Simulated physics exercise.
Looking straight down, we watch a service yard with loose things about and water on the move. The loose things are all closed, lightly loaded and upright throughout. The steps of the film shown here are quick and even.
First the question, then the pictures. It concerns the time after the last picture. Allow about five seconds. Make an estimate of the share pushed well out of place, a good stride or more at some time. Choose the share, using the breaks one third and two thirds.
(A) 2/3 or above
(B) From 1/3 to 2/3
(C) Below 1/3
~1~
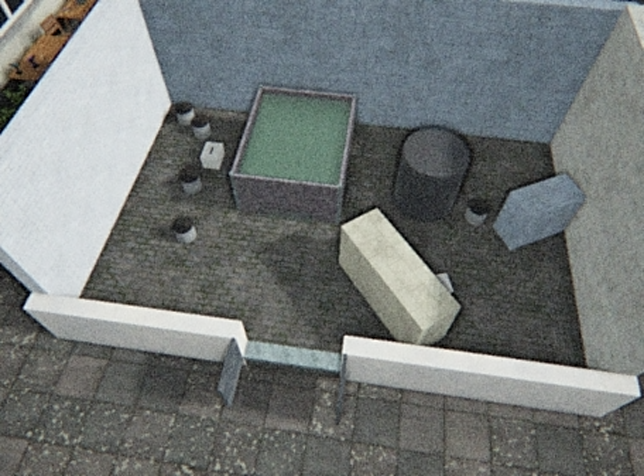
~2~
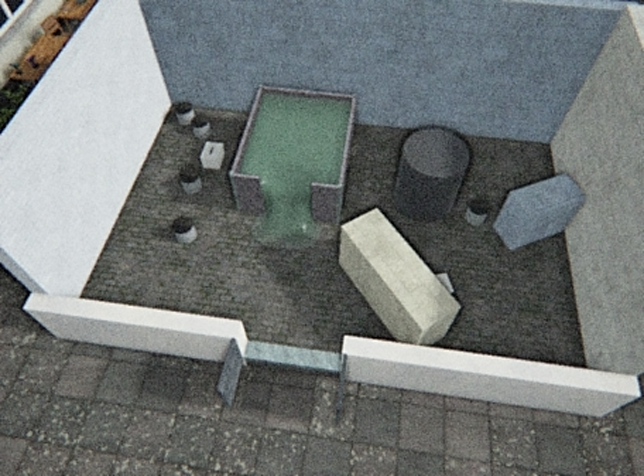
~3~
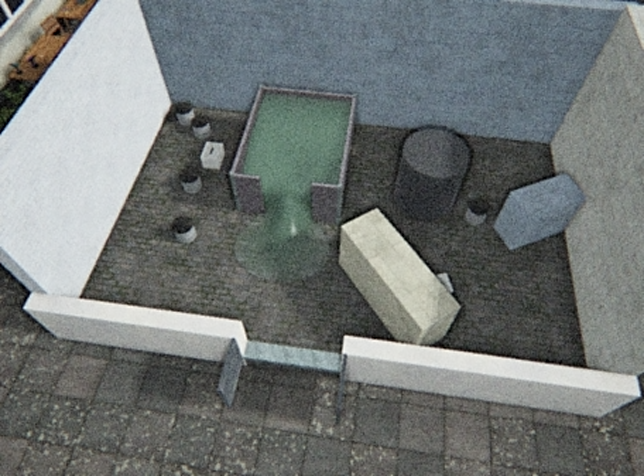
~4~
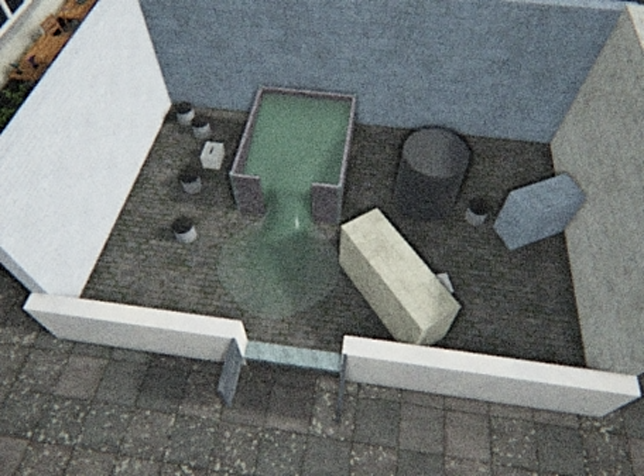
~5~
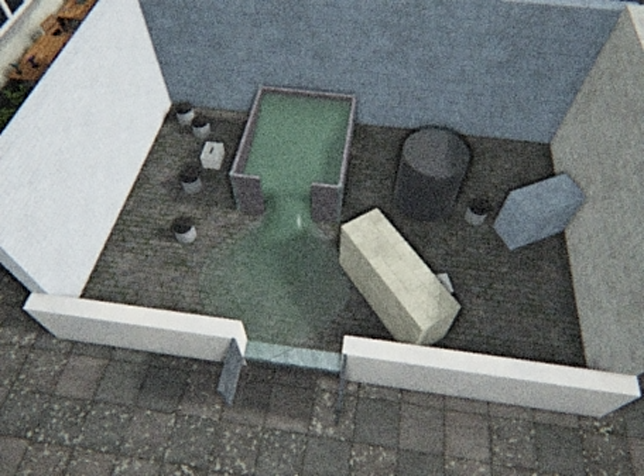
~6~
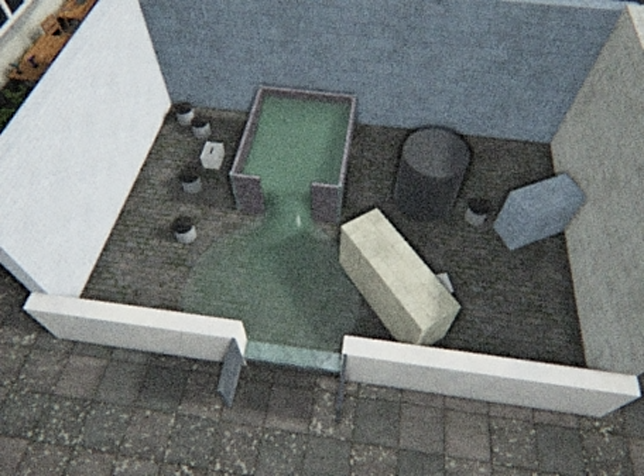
(B) From 1/3 to 2/3.
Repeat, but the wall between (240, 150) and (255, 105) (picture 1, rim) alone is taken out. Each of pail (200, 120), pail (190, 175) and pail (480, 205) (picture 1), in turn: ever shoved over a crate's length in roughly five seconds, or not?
Got that far, got that far, never got that far.
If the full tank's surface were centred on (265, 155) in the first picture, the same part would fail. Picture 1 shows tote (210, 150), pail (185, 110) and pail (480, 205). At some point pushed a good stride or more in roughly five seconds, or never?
Taking them in order, went past that, fell short, fell short.
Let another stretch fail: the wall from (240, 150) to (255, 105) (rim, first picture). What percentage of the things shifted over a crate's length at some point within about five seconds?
That works out to some 70 %.
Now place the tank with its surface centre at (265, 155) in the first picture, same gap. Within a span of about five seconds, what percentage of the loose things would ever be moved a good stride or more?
About 60 per cent.
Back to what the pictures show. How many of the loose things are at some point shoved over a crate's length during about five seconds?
The figure is 4.
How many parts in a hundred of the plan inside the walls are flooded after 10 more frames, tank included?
Estimate: Near 40 %.
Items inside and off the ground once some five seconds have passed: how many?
5 of them.
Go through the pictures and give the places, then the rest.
The first frame shows a pail at (479, 207) rests on the ground; a pail at (189, 175), on the bottom; 0 of 7 have shifted.
The second frame shows a pail at (479, 207), on the bottom; a pail at (189, 175), on the bottom; 0 of 7 have shifted.
The third frame shows a pail at (479, 207) rests on the ground; a pail at (189, 175), on the bottom; 0 of 7 have shifted.
The fourth frame shows a pail at (479, 207) rests on the ground; a pail at (189, 175) rests on the ground; 0 of 7 have shifted.
The fifth frame shows a pail at (479, 207), on the bottom; a pail at (189, 175), on the bottom; 0 of 7 have shifted.
The sixth frame shows a pail at (479, 207) rests on the ground; a pail at (189, 175) rests on the ground; 0 of 7 have shifted.
A moment on, 0 of 7 are well off their spots; 0 afloat.
Next, 0 of 7 are well off their spots; 0 afloat.
Later, 1 of 7 are well off their spots; 0 afloat.
In the end, 4 of 7 are well off their spots, and 4 have been at some point; 5 afloat.
